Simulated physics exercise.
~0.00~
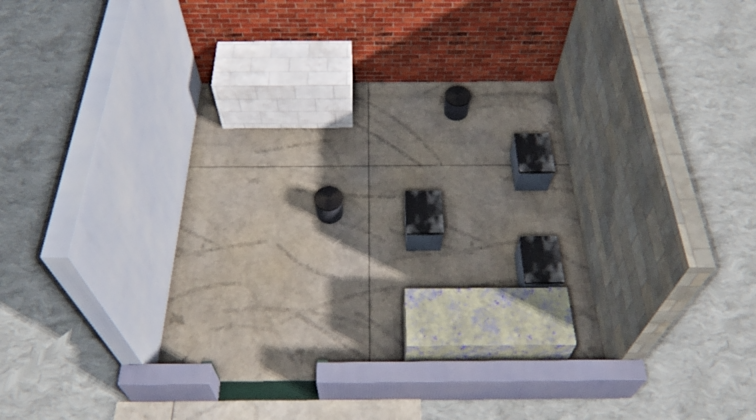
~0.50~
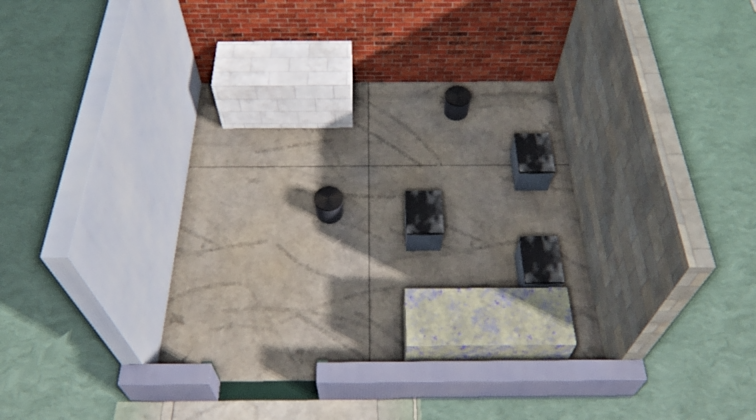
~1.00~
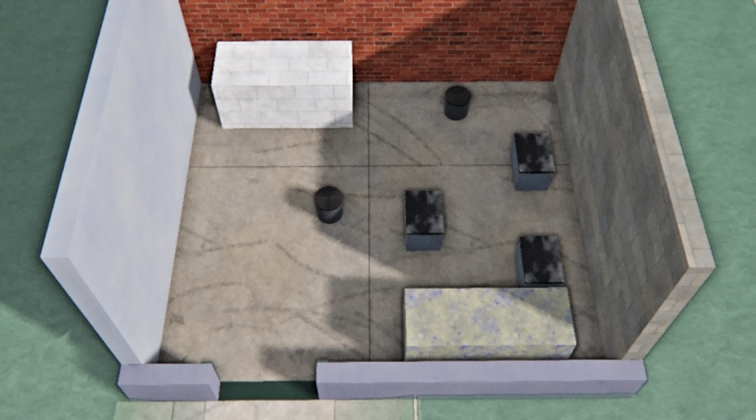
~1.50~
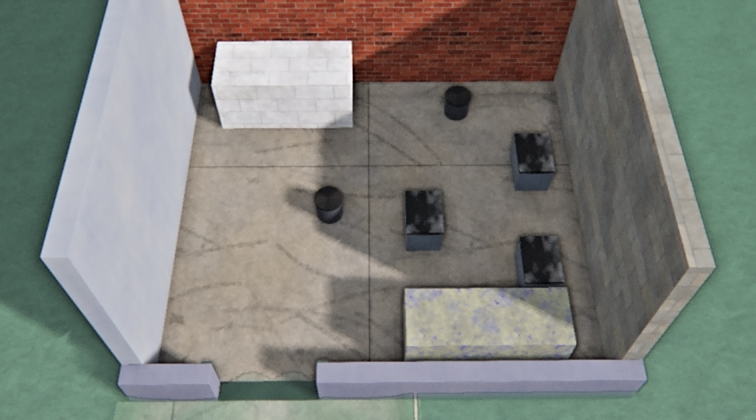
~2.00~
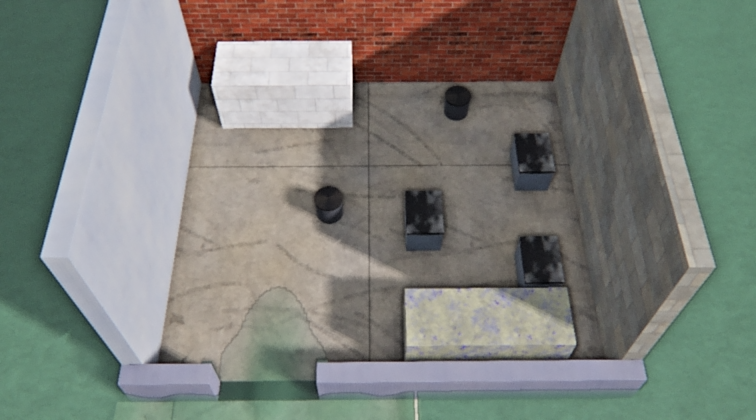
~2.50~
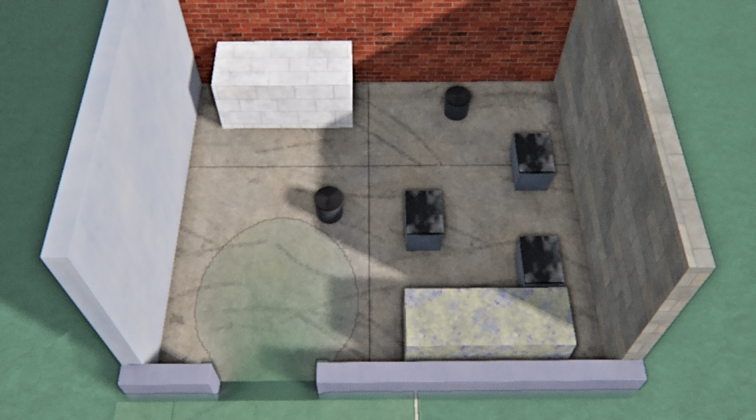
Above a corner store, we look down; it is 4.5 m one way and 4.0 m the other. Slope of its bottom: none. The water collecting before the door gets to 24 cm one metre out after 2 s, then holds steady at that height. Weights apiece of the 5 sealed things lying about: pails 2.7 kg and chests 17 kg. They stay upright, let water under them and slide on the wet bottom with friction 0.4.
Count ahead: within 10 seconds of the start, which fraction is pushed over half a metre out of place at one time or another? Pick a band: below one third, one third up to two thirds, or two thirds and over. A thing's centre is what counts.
The share is one third up to two thirds.
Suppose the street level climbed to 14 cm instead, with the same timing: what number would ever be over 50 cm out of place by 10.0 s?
That would give 2.
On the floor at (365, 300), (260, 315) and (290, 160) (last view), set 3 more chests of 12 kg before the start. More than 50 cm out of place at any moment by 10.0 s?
Well, it goes below, above, above.
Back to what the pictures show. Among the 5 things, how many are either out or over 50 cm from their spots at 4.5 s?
I count 1 of them.
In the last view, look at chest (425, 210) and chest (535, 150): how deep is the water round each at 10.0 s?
7 and 8 cm.
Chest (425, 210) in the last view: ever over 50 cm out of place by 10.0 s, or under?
Result: Stayed within.
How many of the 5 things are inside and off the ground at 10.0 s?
Of them, 2.
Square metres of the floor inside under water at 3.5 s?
Somewhere around 8.0 m2, roughly.
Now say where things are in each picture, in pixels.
In the first picture, a pail at (328, 198), on the bottom; a chest at (424, 211), on the bottom; water covers 0.0 m2; 0 of 5 have shifted.
In the second picture, a pail at (328, 198), on the bottom; a chest at (424, 211) rests on the ground; water covers 0.0 m2; 0 of 5 have shifted.
In the third picture, a pail at (328, 198) rests on the ground; a chest at (424, 211) rests on the ground; 0.0 m2 under water; 0 of 5 have shifted.
In the fourth picture, a pail at (328, 198), on the bottom; a chest at (424, 211), on the bottom; water covers 0.0 m2; 0 of 5 have shifted.
In the fifth picture, a pail at (328, 198), on the bottom; a chest at (424, 211) rests on the ground; 0.7 m2 under water; 0 of 5 have shifted.
In the sixth picture, a pail at (328, 198) rests on the ground; a chest at (424, 211), on the bottom; water covers 2.5 m2; 0 of 5 have shifted.
After 3.5 s 1 of 5 are over 50 cm from their spots; 0 afloat.
After 4.5 s 1 of 5 are over 50 cm from their spots; 0 afloat.
After 7.0 s 2 of 5 are over 50 cm from their spots; 2 afloat.
After 10.0 s 3 of 5 are over 50 cm from their spots, and 3 have been at some point; 2 afloat.
